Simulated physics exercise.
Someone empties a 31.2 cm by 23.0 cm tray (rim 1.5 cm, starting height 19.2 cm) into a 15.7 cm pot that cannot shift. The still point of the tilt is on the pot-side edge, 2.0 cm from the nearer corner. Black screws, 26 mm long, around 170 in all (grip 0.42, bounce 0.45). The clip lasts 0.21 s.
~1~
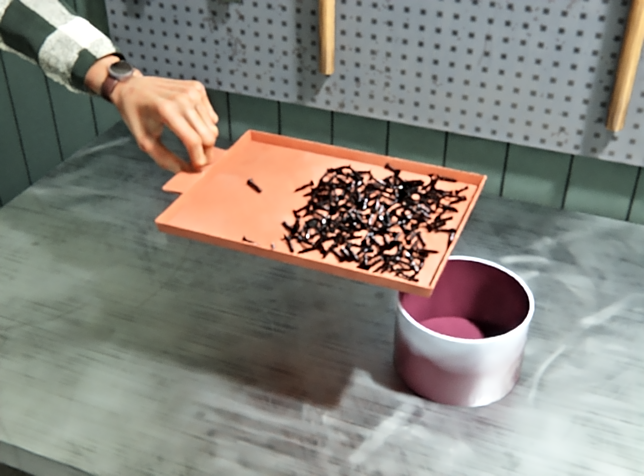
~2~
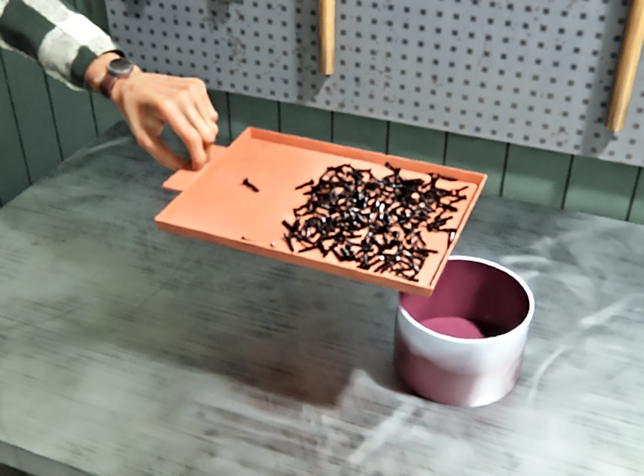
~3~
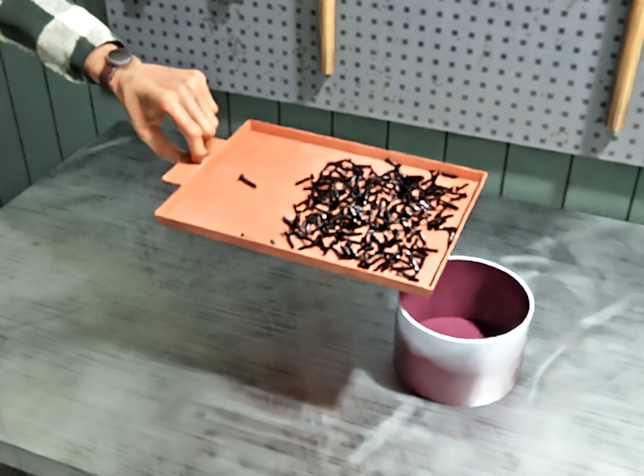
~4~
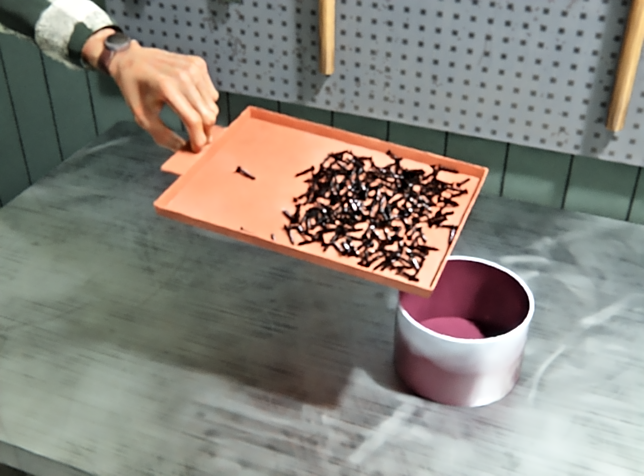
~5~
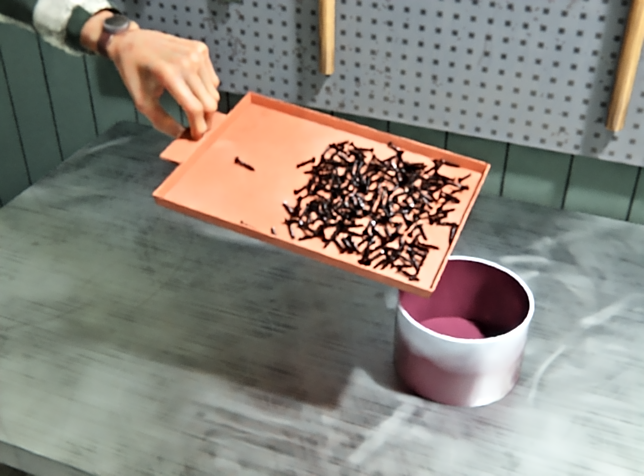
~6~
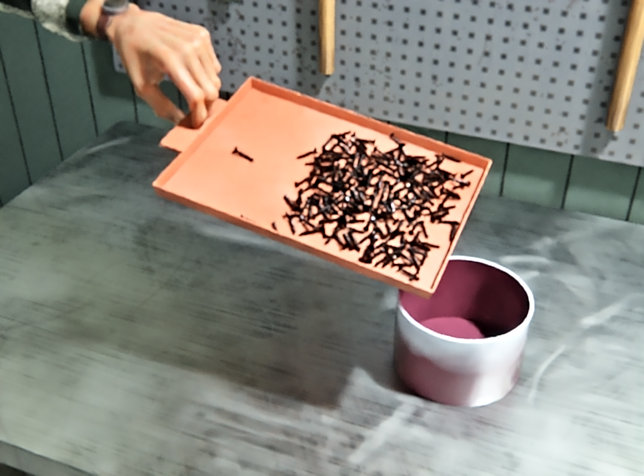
On a grey worktop beneath a pegboard, a hand held an orange tray of black screws beside a pot, then slowly raised the handle end, tilting the tray slightly down toward the right.
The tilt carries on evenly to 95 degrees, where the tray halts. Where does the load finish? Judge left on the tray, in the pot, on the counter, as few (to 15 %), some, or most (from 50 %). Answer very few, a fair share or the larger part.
Tray very few, pot very few, counter the larger part.
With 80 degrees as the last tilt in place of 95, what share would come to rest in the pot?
Then about 0 per cent.
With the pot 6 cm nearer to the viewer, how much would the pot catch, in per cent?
In that case some 40 per cent.
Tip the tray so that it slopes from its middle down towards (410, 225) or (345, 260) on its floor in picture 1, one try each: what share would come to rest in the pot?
About 65 and 0 per cent.
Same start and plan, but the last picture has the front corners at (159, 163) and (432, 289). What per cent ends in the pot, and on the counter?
Pot 15, counter 85.
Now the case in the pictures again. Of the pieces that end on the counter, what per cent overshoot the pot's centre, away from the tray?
Some 90 per cent.
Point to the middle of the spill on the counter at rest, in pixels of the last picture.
Around (465, 462).
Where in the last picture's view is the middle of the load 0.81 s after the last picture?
At about (461, 322).
Then, 0.48 s after the last picture, tilt 51 degrees; the tray holds 100 %, the pot 0 %.
Then, 0.81 s after the last picture, tilt 78 degrees; the tray holds 45 %, the pot 0 %.
Then, 1.22 s after the last picture, tilt 95 degrees; the tray holds 0 %, the pot 0 %.
In the end, tray 0 %, pot 0 %, counter 100 %.
